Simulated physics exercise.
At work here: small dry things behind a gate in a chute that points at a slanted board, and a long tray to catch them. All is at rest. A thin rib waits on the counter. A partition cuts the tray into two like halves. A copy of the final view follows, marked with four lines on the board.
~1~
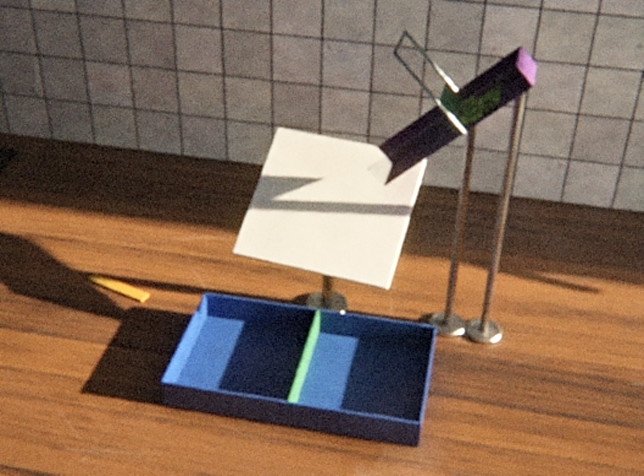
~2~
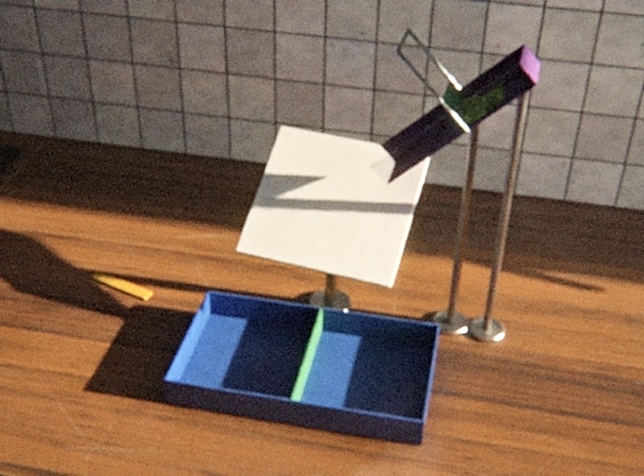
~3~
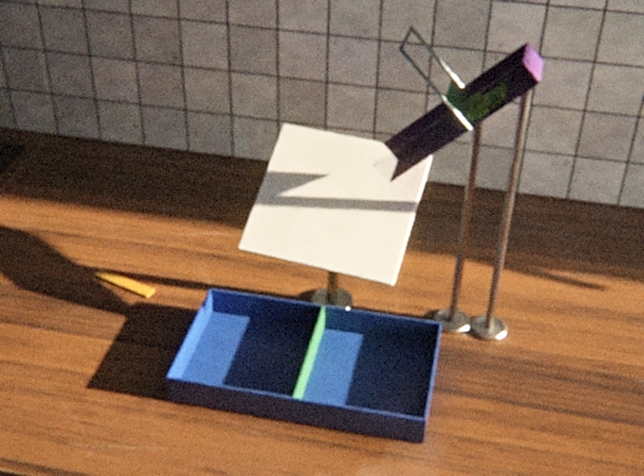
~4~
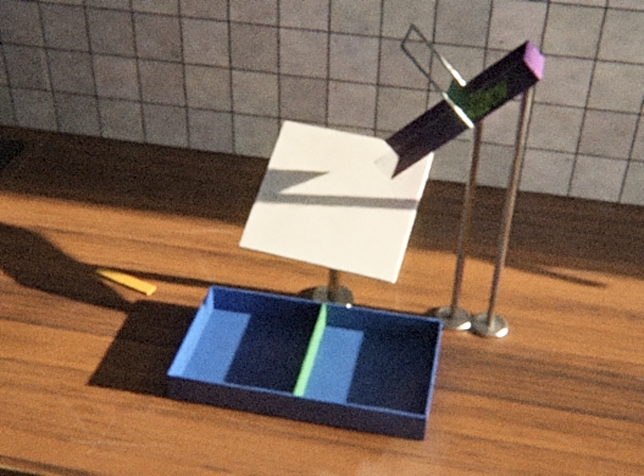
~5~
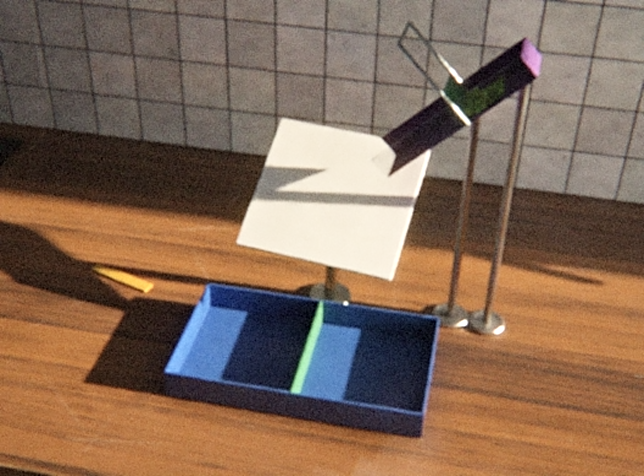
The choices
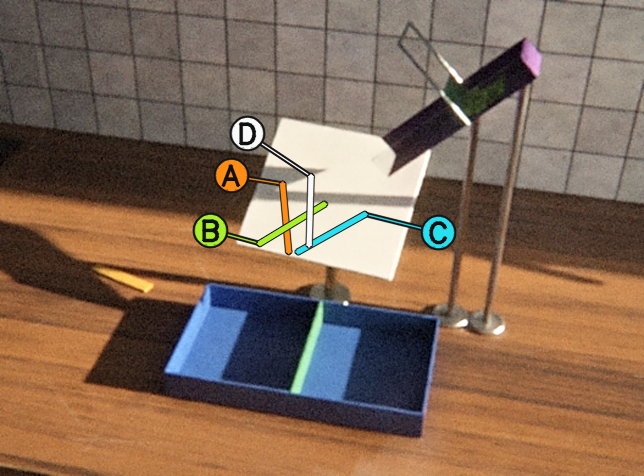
In this clip, a dark purple chute holding small green items behind a gate slopes down leftward toward a tilted white board, above a divided blue tray on a wooden counter; nothing moves except for slight shifts in the view.
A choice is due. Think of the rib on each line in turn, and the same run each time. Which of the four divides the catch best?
Line D does it best.
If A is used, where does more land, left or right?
Left.
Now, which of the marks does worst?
That would be C.
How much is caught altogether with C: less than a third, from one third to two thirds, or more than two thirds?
More than two thirds.
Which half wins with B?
The left half.
On the marked copy, line A from (282, 183) to (288, 251); line B from (324, 204) to (259, 243); line C from (365, 214) to (298, 251); line D from (311, 176) to (309, 244).
With A, of what is caught, most in the left half, about a quarter in the right.
With B, of what is caught, most in the left half, about a quarter in the right.
With C, of what is caught, all in the left half, none in the right.
With D, of what is caught, about half in the left half, about half in the right.
